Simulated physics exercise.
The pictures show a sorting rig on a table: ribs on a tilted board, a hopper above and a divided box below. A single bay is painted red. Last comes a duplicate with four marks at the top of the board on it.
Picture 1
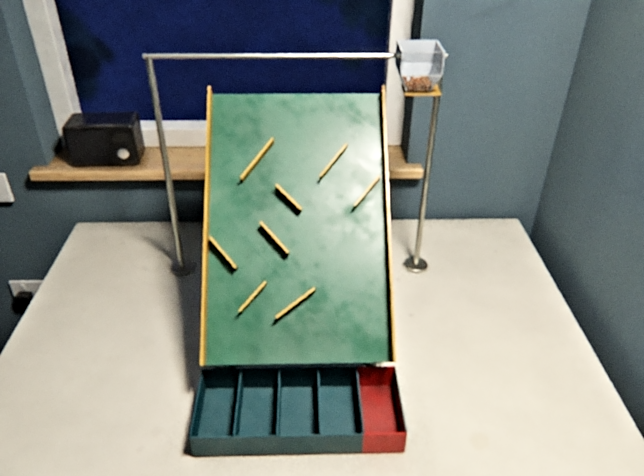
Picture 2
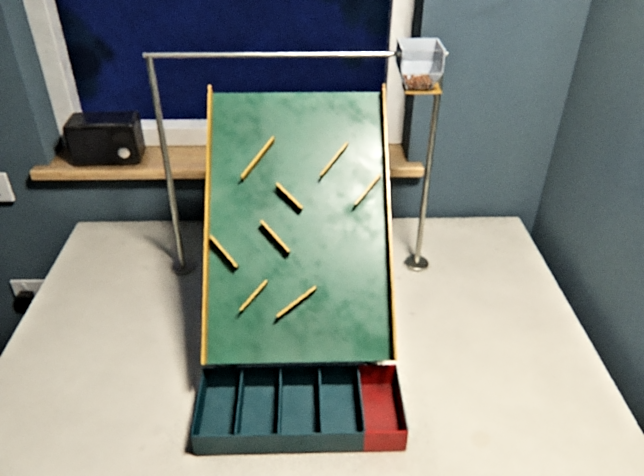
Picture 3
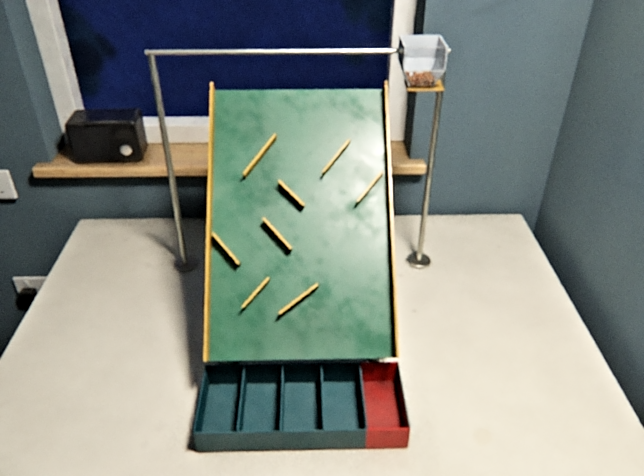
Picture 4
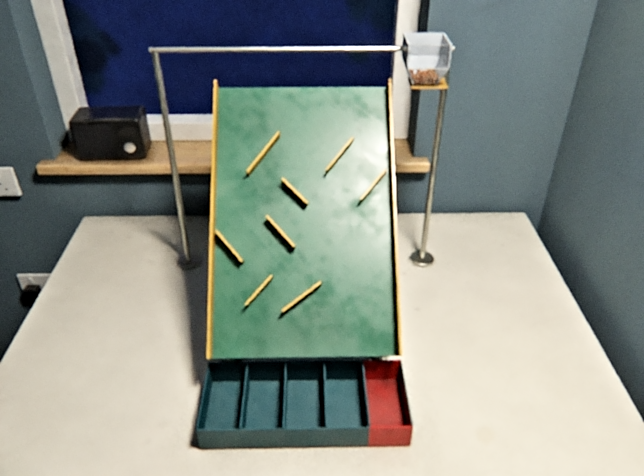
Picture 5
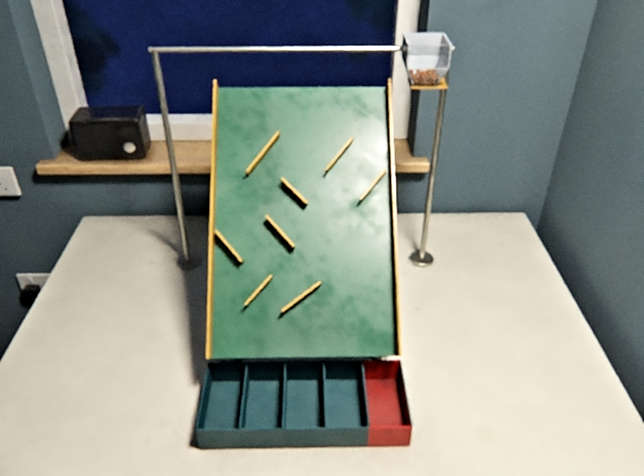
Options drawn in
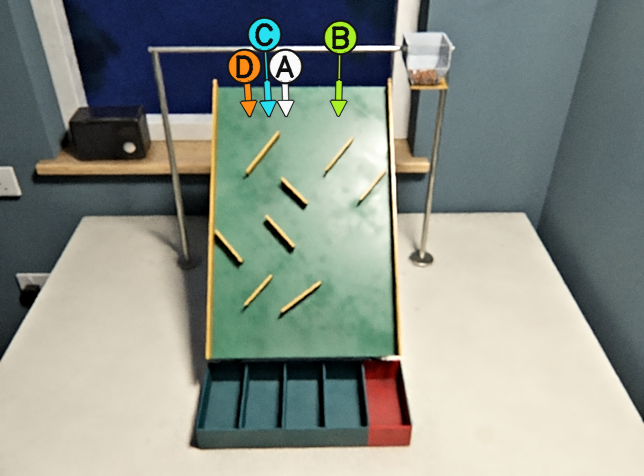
A tilted green board with yellow-edged sides and slanted wooden ribs stands on a pale table in a blue-grey room, seen from the front and slightly above. Below it sits a dark teal divided box with a red bay at far right, while a clear hopper of brownish balls stands upper right, near a metal rail, and a black box rests on the sill at left. Nothing on the rig moves; only the view shifts slightly.
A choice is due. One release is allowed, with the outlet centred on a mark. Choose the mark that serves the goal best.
Take A.
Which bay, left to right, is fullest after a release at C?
It is the first one.
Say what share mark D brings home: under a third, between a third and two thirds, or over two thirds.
Mark D gives under a third.
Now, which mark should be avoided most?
D.
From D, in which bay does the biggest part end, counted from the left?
The first from the left.
On the marked copy, mark A meets the board at (286, 110); mark B meets the board at (338, 110); mark C meets the board at (268, 110); mark D meets the board at (249, 110).
Choosing A, about half in the red bay, about half in other bays, a stray few held on the board, a stray few outside the box.
Choosing B, a small part in the red bay, most in other bays.
Choosing C, a small part in the red bay, most in other bays, a small part held on the board.
Choosing D, none in the red bay, nearly all in other bays, a stray few held on the board.
